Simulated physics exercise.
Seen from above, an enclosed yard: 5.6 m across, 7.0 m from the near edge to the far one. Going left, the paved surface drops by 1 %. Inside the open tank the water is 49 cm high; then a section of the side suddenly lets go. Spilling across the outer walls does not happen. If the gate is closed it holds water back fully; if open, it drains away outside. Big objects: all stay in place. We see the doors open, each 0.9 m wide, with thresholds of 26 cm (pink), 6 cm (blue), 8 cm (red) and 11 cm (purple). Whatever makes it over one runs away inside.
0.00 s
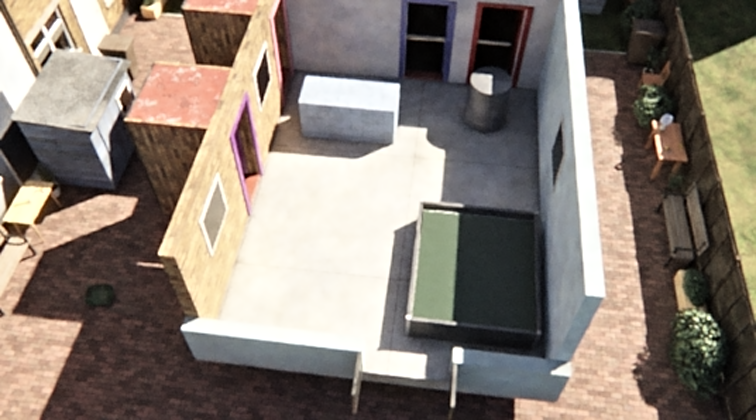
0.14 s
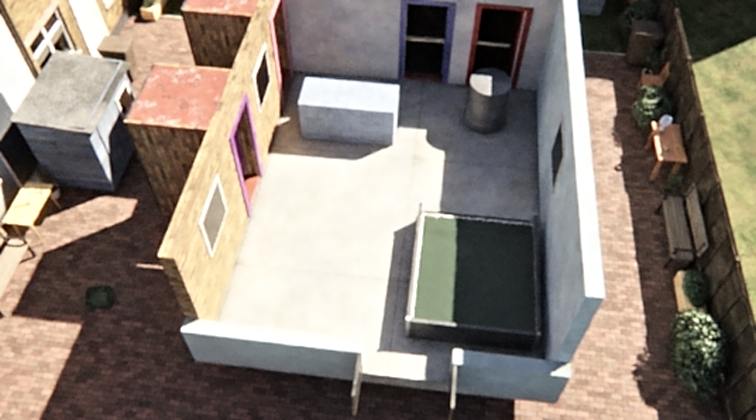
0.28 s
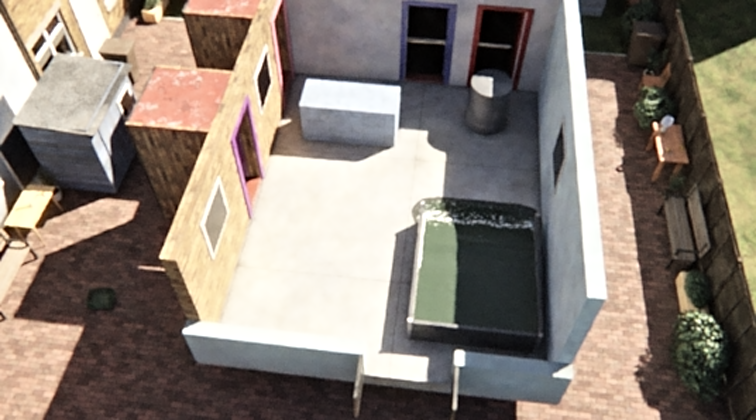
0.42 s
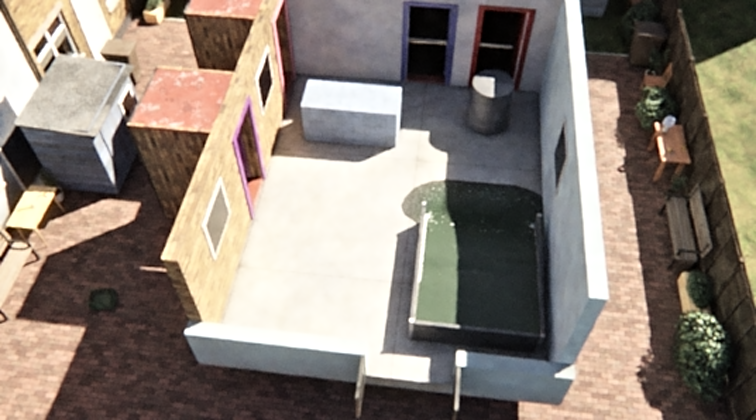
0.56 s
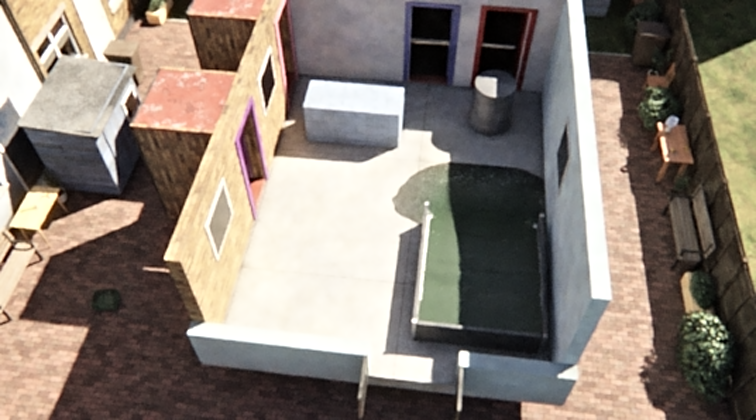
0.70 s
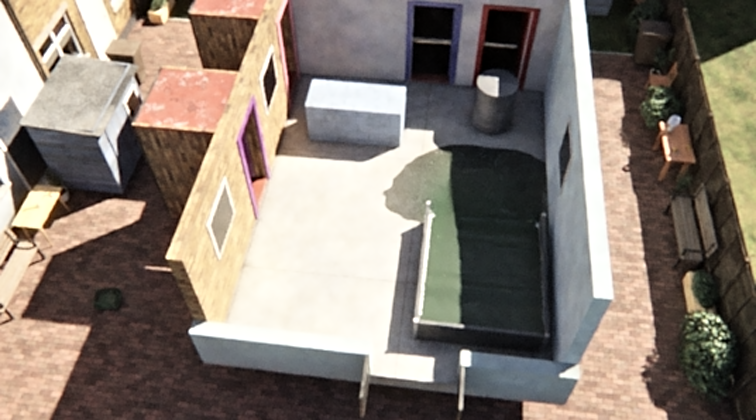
A dark green, open tank of water stands at the lower right of a pale, walled yard seen from high above, in sunlight and shadow. Around it are a white block, a grey barrel, purple and red doorways, brick paving and red-topped sheds at left. Water pours over the tank's far side and spreads across the floor in a widening dark, rounded pool, while the view shifts very slightly.
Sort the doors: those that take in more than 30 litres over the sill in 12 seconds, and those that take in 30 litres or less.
Sorted: The pink door takes in 30 litres or less; the blue door takes in more; the red door takes in more; the purple door takes in 30 litres or less.
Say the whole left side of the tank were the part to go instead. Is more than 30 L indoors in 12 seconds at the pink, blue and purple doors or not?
Pink falls short; blue falls short; purple exceeds.
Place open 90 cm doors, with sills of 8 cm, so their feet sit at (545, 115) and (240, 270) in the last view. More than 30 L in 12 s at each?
Door 1: Higher; door 2: Lower.
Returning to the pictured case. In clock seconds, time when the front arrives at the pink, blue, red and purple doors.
Arrival times: Pink 3.4 seconds, blue 1.6 seconds, red 1.8 seconds, purple 3.6 seconds.
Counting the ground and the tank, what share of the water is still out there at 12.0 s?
Some 82 in a hundred.
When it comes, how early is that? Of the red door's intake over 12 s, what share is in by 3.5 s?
Some 35 in a hundred.
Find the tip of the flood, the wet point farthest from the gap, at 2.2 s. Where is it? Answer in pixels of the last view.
Near (384, 84).
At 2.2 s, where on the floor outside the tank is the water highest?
In the final picture, near (544, 96).
After 1.4 s water covers 30 % of the floor and is deepest (28 cm) near (485, 137); pink door not reached, blue door not reached, red door not reached, purple door not reached.
After 2.2 s water covers 40 % of the floor and is deepest (36 cm) near (544, 96); pink door not reached, blue door 15 cm at the sill, 23 L in, red door 10 cm at the sill, 0 L in, purple door not reached.
After 3.5 s water covers 50 % of the floor and is deepest (28 cm) near (544, 101); pink door 8 cm at the sill, 0 L in, blue door 18 cm at the sill, 144 L in, red door 18 cm at the sill, 36 L in, purple door not reached.
After 7.0 s water covers 75 % of the floor and is deepest (20 cm) near (346, 81); pink door 18 cm at the sill, 1 L in, blue door 10 cm at the sill, 234 L in, red door 10 cm at the sill, 107 L in, purple door 7 cm at the sill, 0 L in.
After 12.0 s water covers 95 % of the floor and is deepest (13 cm) near (219, 343); pink door 10 cm at the sill, 1 L in, blue door 6 cm at the sill, 261 L in, red door 6 cm at the sill, 109 L in, purple door 10 cm at the sill, 0 L in.
